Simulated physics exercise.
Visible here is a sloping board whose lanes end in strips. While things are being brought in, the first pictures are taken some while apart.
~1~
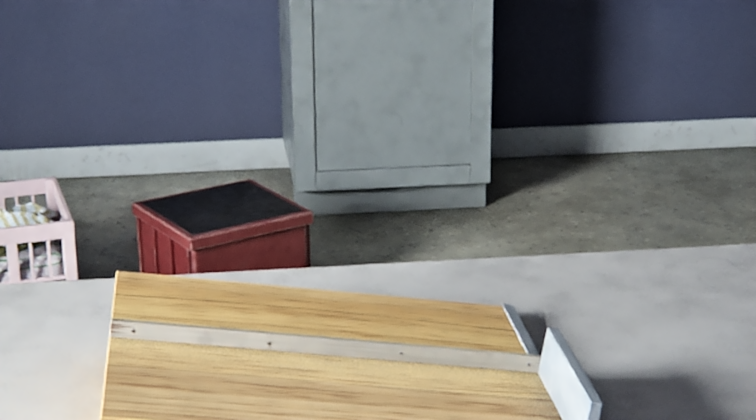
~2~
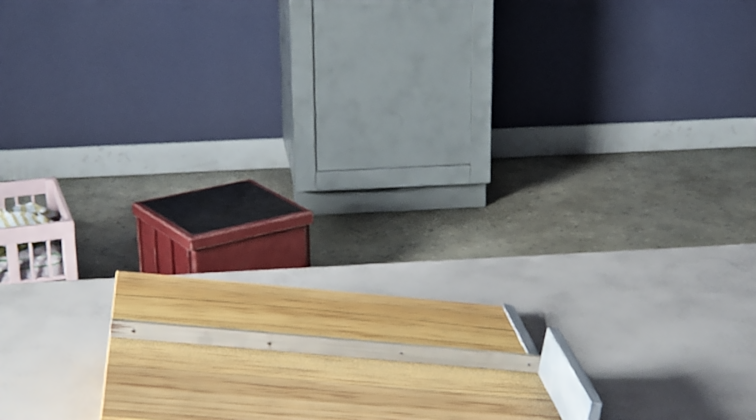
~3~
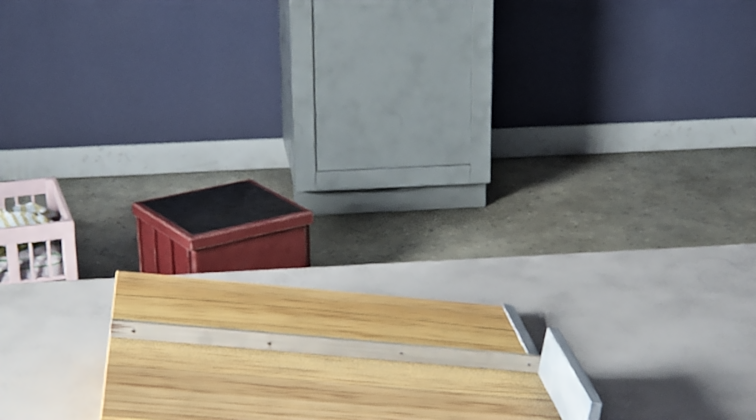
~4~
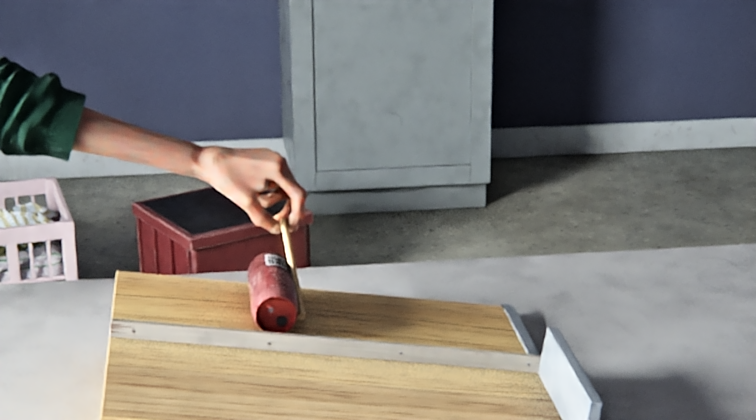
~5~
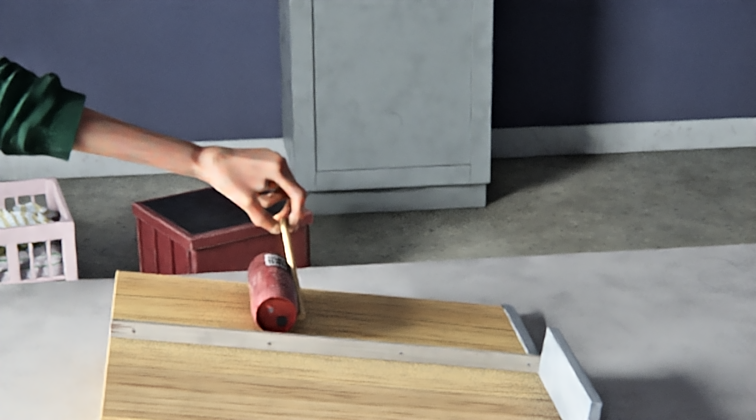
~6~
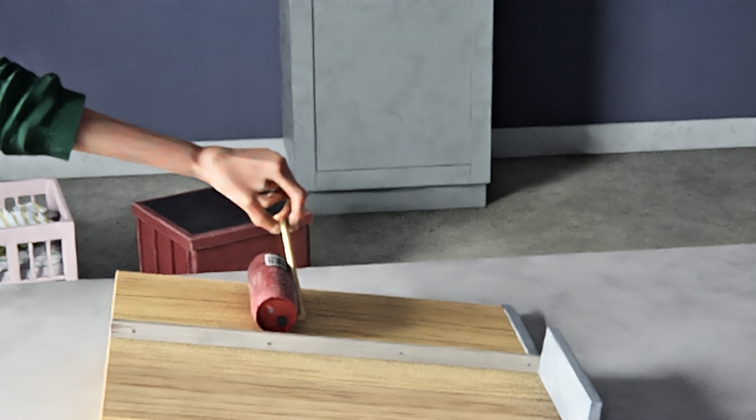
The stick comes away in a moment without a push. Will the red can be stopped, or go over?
Well, the red can makes it off.
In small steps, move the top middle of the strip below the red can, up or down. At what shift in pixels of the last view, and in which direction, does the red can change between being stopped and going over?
You'd need to go up by roughly 12 pixels to hit the edge.
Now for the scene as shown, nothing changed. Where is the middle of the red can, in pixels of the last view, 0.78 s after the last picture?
It should be close to (474, 311).
Then, 0.78 s on from there, red can rolling on the board near (474, 311).
In the end, the red can rolls off the board.
